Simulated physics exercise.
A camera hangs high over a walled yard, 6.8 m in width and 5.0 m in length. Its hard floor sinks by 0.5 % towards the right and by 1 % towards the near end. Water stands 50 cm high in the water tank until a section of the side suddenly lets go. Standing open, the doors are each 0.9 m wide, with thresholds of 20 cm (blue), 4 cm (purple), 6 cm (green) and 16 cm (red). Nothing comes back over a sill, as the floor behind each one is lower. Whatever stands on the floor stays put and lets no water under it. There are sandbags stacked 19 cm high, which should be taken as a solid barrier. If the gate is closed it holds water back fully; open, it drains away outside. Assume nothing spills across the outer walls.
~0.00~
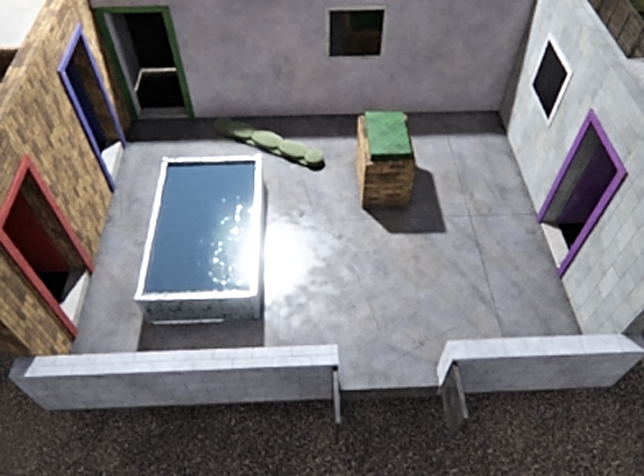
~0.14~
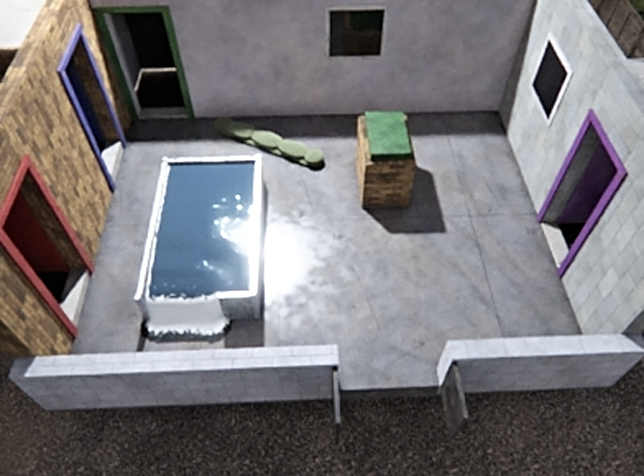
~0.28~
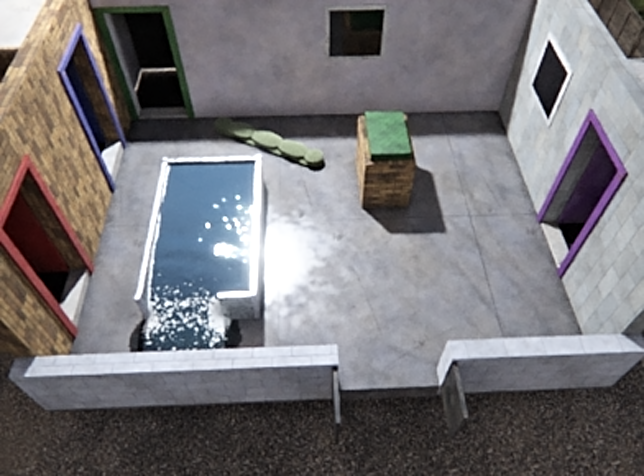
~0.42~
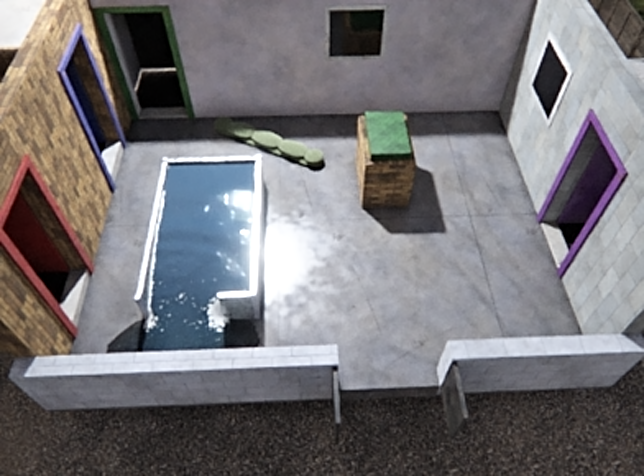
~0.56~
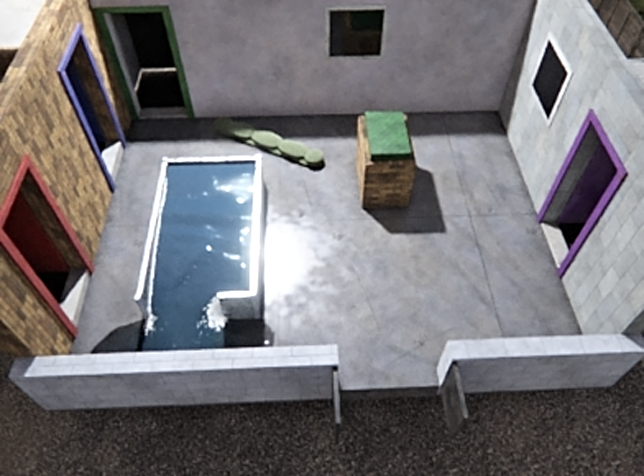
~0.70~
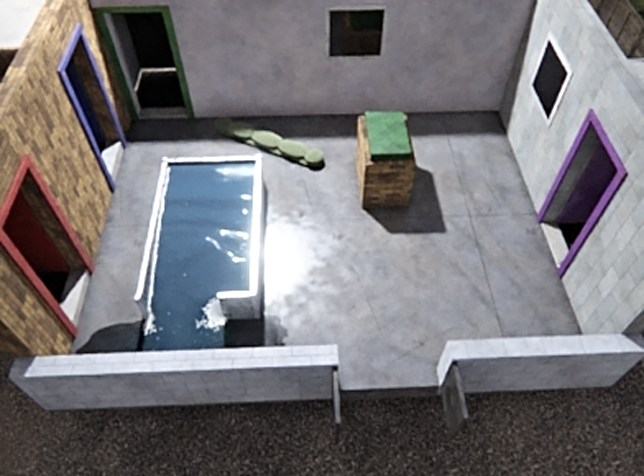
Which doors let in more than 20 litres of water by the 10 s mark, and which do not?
By then, the blue door does not, the purple door lets in more than that, the green door lets in more than that, the red door does not.
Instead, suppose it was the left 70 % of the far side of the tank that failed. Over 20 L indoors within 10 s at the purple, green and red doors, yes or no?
Outcomes - purple: Not exceeded, green: Exceeded, red: Not exceeded.
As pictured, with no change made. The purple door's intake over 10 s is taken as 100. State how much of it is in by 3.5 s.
Around 0 percent.
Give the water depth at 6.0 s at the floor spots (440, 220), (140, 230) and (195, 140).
Around 2 cm, 7 cm and 7 cm.
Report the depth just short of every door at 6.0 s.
Depths: Blue door 7 cm, purple door 7 cm, green door 14 cm, red door 9 cm.
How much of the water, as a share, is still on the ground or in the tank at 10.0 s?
Close to 84 in a hundred remains.
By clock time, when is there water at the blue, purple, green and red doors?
So, blue at 2.6 s, then purple at 3.4 s, green at 3.2 s, and red at 1.3 s.
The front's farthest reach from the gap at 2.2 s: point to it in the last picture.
About pixel (488, 365).
After 1.4 s water covers 10 % of the floor and is deepest (46 cm) near (64, 382); blue door not reached, purple door not reached, green door not reached, red door 5 cm at the sill, 0 L in.
After 2.2 s water covers 30 % of the floor and is deepest (40 cm) near (64, 382); blue door not reached, purple door not reached, green door not reached, red door 14 cm at the sill, 0 L in.
After 3.5 s water covers 60 % of the floor and is deepest (26 cm) near (64, 382); blue door 3 cm at the sill, 0 L in, purple door 3 cm at the sill, 0 L in, green door 13 cm at the sill, 1 L in, red door 14 cm at the sill, 2 L in.
After 6.0 s water covers 70 % of the floor and is deepest (16 cm) near (78, 381); blue door 7 cm at the sill, 0 L in, purple door 7 cm at the sill, 28 L in, green door 14 cm at the sill, 131 L in, red door 9 cm at the sill, 2 L in.
After 10.0 s water covers 85 % of the floor and is deepest (9 cm) near (200, 130); blue door 7 cm at the sill, 0 L in, purple door 5 cm at the sill, 44 L in, green door 8 cm at the sill, 179 L in, red door 5 cm at the sill, 2 L in.
